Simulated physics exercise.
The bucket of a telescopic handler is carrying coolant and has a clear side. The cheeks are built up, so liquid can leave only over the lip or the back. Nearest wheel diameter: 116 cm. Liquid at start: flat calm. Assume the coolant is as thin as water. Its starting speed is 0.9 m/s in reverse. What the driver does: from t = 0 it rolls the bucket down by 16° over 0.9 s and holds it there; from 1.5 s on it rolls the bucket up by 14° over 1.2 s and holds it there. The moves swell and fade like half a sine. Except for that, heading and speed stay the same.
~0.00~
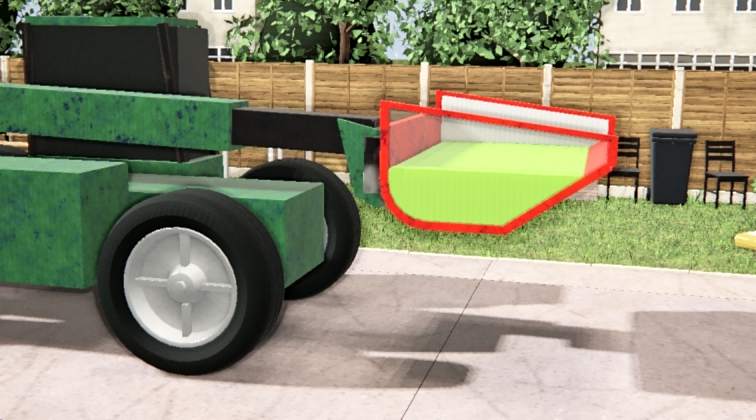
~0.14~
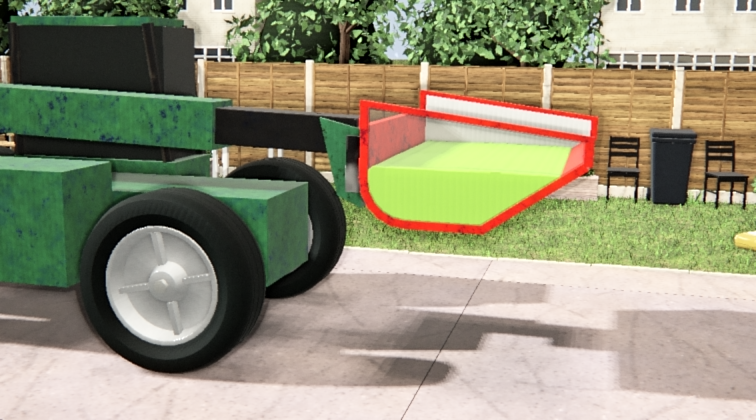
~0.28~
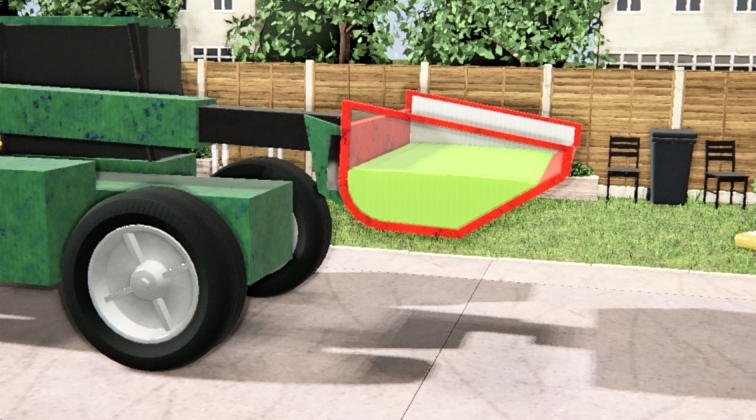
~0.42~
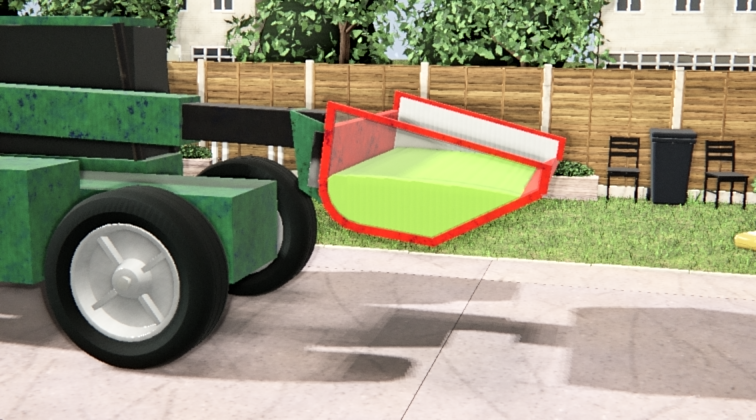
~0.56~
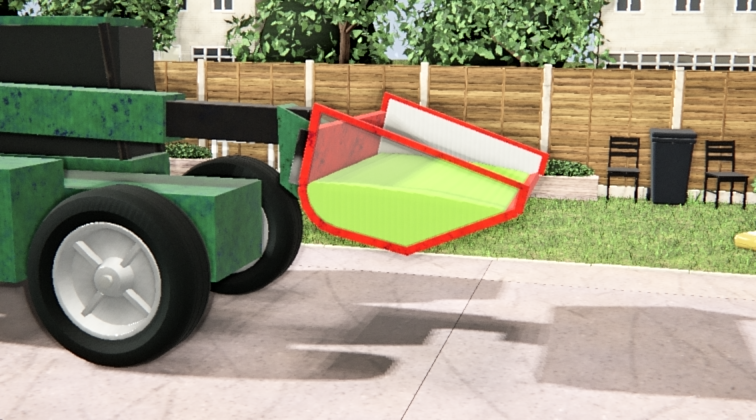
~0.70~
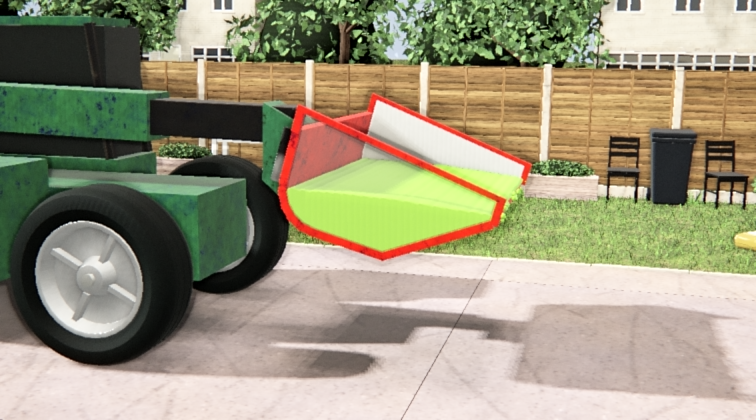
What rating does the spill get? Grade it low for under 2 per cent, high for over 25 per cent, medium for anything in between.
High loss.
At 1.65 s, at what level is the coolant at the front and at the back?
Heights: Front 26 cm, then back 8 cm.
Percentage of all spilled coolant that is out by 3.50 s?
About 100 percent, give or take.
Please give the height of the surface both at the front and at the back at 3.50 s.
The level sits near 24 cm in front and near 18 cm behind.
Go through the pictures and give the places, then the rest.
In the first picture, the surface is at (502, 173) near the front wall; the surface is at (403, 168) near the back wall; the lip is at (607, 163); the front is on the right.
In the second picture, the surface is at (480, 173) near the front wall; the surface is at (382, 168) near the back wall.
In the third picture, the surface is at (459, 177) near the front wall; the surface is at (362, 170) near the back wall; the bucket is tilted 3° forwards.
In the fourth picture, the surface is at (438, 185) near the front wall; the surface is at (342, 176) near the back wall; the bucket is tilted 7° forwards.
In the fifth picture, the surface is at (416, 195) near the front wall; the surface is at (321, 184) near the back wall; the bucket is tilted 12° forwards.
In the sixth picture, the surface is at (395, 201) near the front wall; the surface is at (300, 191) near the back wall; the bucket is tilted 15° forwards; the lip is at (491, 220).
Then, 1.65 s in, the bucket is at 16° forwards, the surface stands 8 cm at the back and 27 cm at the front; 25 per cent is out, over the front.
Then, 2.60 s in, the bucket is at 2° forwards, the surface stands 23 cm at the back and 23 cm at the front; 30 per cent is out, over the front.
Then, 3.50 s in, the bucket is at 2° forwards, the surface stands 18 cm at the back and 25 cm at the front; 30 per cent is out, over the front.
Then, 5.59 s in, 30 per cent is out, over the front, 138 of 454 litres.
